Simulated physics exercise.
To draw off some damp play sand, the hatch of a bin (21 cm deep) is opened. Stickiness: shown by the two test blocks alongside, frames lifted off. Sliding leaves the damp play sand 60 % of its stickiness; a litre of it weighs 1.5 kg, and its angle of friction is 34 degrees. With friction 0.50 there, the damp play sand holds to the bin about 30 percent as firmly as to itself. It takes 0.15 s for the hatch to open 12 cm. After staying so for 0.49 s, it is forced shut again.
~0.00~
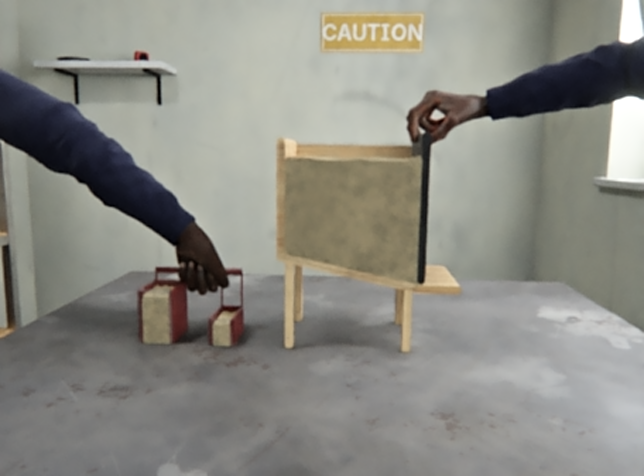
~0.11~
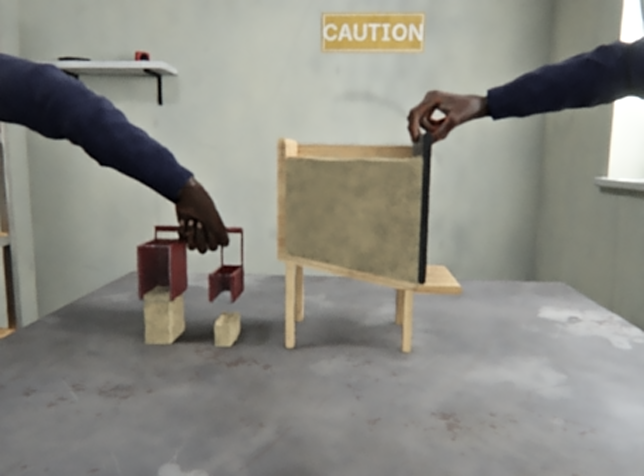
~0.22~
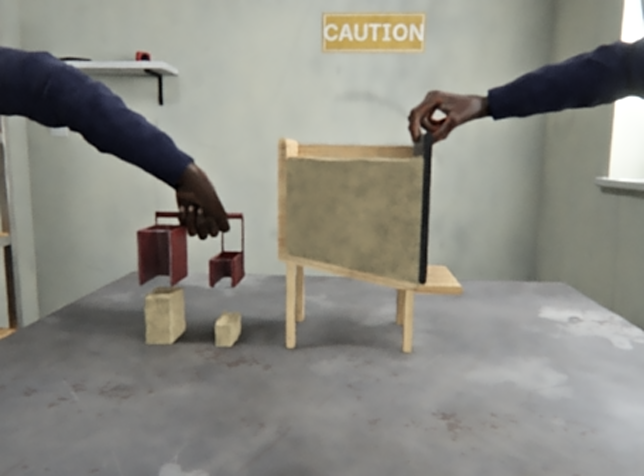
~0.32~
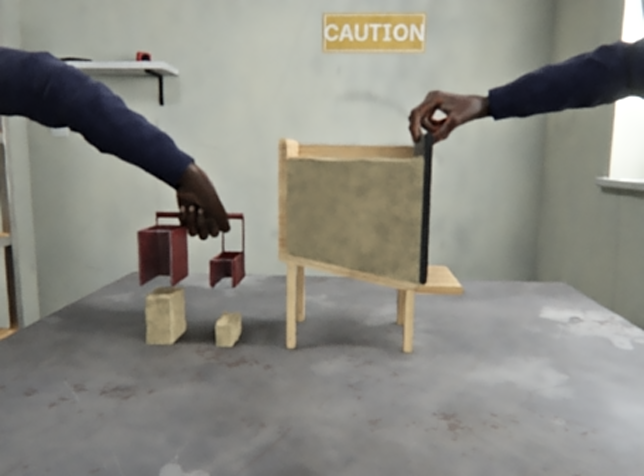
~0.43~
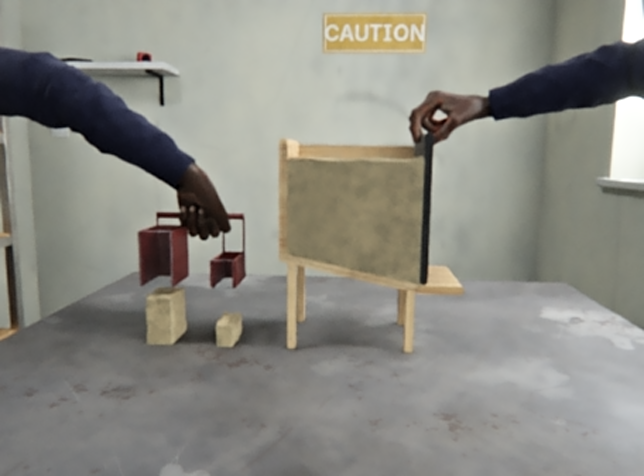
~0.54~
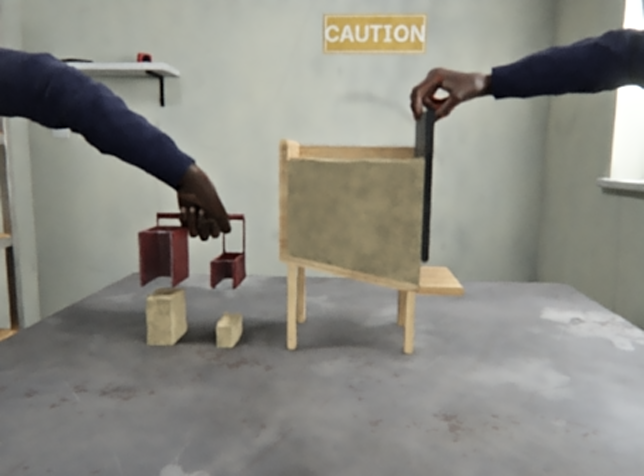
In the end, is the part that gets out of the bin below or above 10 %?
The escaping part ends short of 10 percent.
After 0.70 s, the hatch is 12 cm open and 0 % is out.
After 0.89 s, the hatch is 12 cm open and 0 % is out.
After 1.08 s, the hatch is 12 cm open and 0 % is out.
After 1.28 s, the hatch is 2.7 cm open and 0 % is out.
After 1.62 s, the hatch is shut and 0 % is out.
